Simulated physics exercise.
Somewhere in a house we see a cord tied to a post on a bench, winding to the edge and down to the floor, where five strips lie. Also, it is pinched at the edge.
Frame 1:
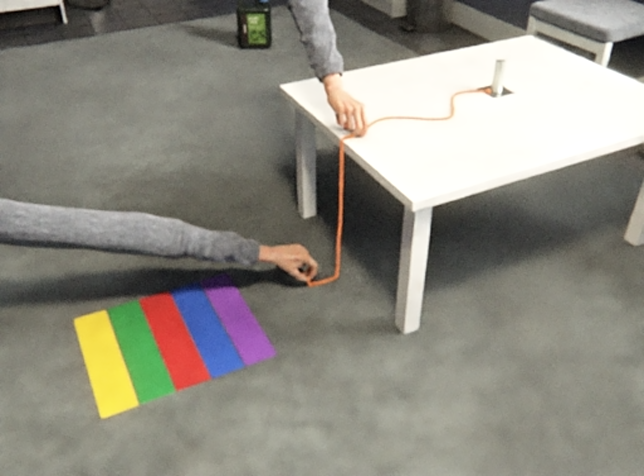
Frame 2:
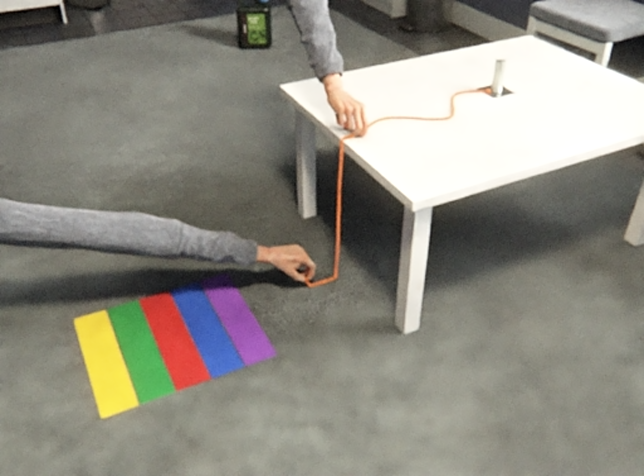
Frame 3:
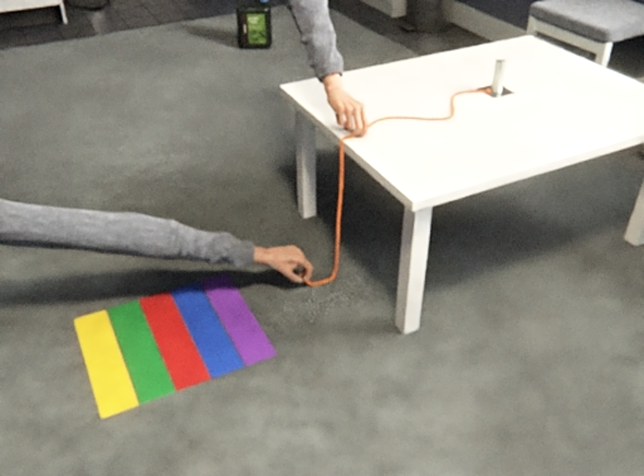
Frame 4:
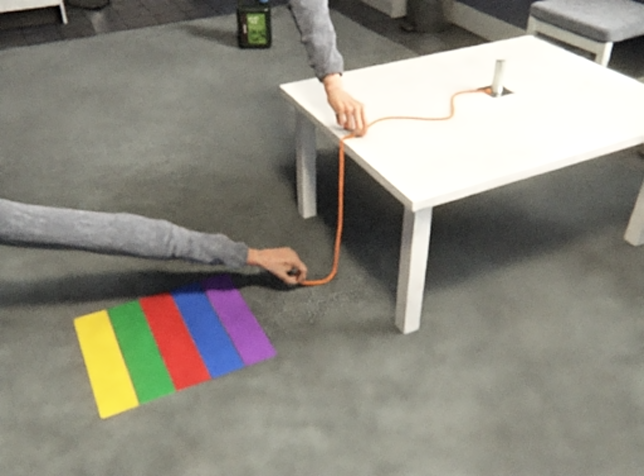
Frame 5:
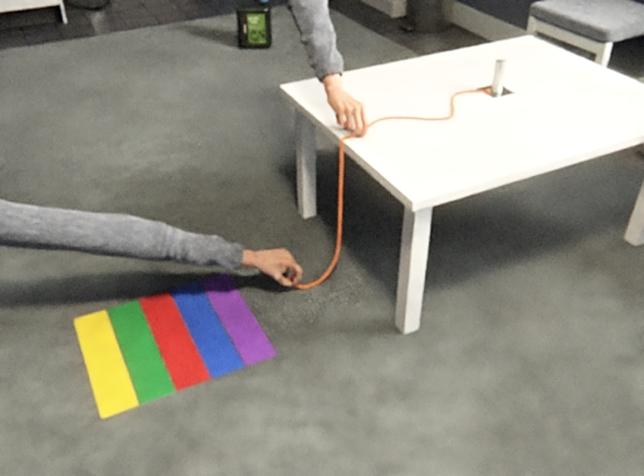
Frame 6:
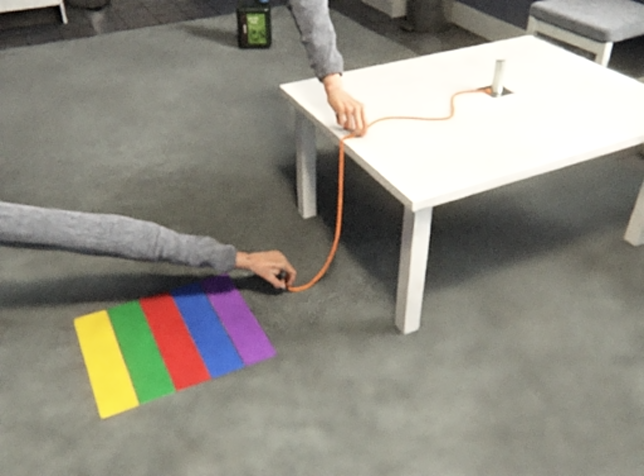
A hand in a grey sleeve, reaching in from the left near the floor, pinches the end of an orange cord and draws it slightly leftward, the hanging part easing from a sharp bend into a smoother curve. Another hand keeps the cord pinched at the edge of a white bench, where it winds from a pale post. Yellow, green, red, blue and purple strips lie on grey carpet in this room, seen from above by a still camera.
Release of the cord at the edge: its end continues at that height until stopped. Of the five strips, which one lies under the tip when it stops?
The red strip.
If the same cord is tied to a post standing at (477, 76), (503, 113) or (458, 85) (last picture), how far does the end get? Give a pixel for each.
(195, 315), (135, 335) and (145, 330), roughly.
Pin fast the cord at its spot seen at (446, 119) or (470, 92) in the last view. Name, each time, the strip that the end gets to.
First try blue, second try red.
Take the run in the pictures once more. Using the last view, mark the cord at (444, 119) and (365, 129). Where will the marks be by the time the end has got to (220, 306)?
The two spots arrive at (413, 115) and (341, 142).
Soon after, end near (219, 306); over purple.
Then, end near (189, 316); over blue.
At full stretch, end near (169, 322); over red. It gets as far as the red strip.
